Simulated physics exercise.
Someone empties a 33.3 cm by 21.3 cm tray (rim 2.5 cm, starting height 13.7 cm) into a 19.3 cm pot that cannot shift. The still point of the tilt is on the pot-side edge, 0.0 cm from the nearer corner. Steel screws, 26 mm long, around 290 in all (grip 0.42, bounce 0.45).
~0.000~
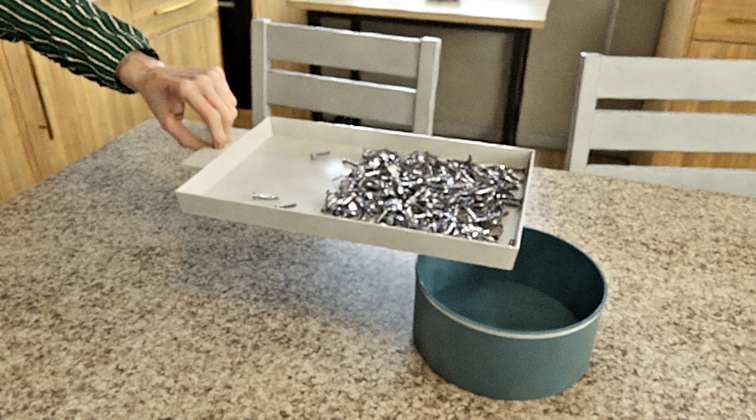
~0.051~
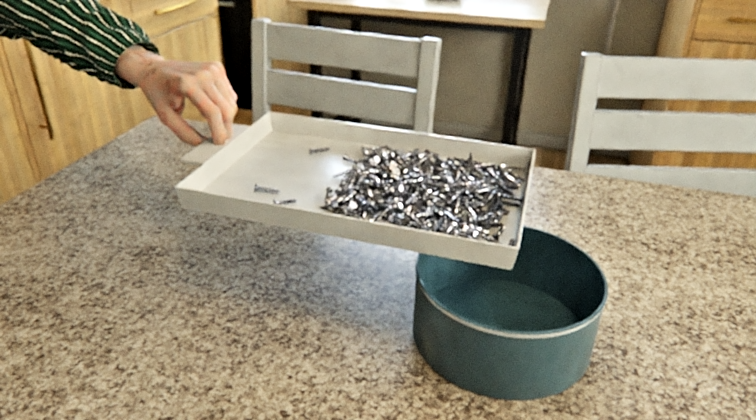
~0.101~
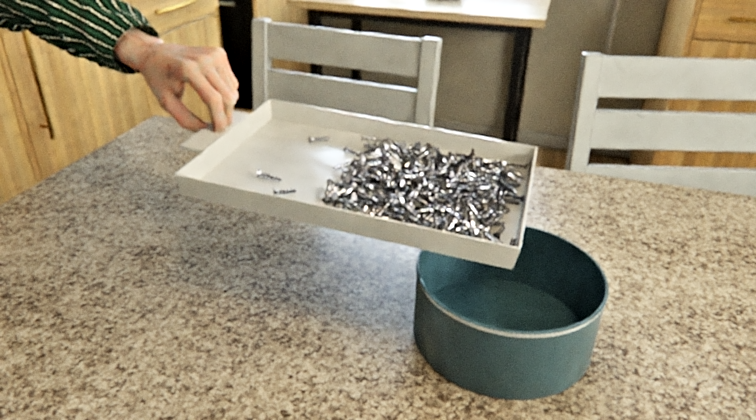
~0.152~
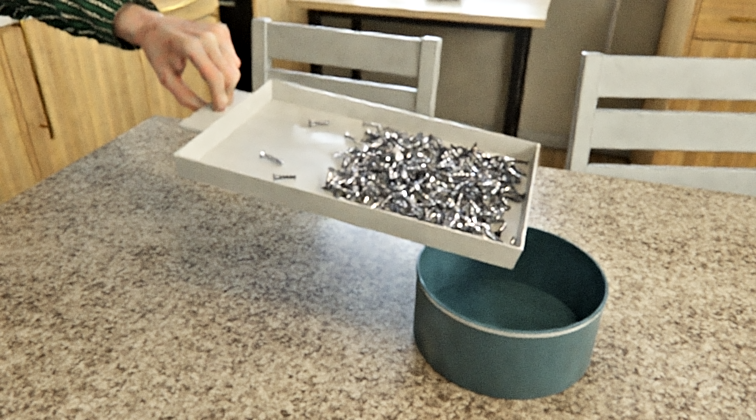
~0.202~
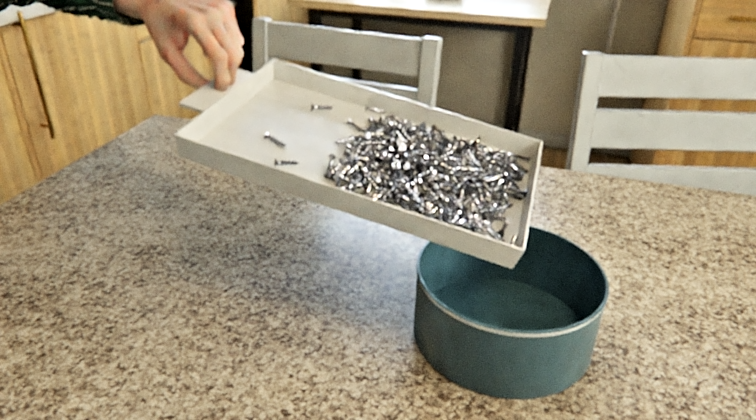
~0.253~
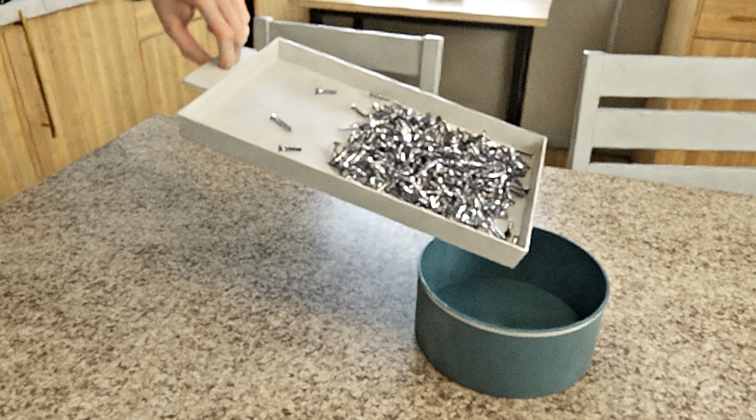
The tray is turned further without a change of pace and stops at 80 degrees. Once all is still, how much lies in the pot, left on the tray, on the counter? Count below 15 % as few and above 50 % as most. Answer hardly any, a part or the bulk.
Pot: A part, tray: A part, counter: A part.
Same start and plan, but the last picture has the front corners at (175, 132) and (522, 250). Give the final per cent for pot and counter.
Pot 5, counter 85.
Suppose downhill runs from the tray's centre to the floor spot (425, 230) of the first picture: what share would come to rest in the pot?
About 10 per cent.
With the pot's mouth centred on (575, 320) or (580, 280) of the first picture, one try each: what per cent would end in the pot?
Some 75 and 70 per cent.
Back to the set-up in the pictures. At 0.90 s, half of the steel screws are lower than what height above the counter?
Roughly 20 cm.
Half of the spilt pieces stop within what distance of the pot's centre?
About 16 cm.
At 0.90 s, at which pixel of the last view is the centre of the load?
At about (546, 181).
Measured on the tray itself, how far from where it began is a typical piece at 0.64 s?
Roughly 5 cm.
After 0.64 s, tilt 47 degrees; the tray holds 100 %, the pot 0 %.
After 0.90 s, tilt 68 degrees; the tray holds 95 %, the pot 0 %.
After 1.26 s, tilt 80 degrees; the tray holds 40 %, the pot 25 %.
At rest (2.8 s), pot 40 %, tray 25 %, counter 35 %.
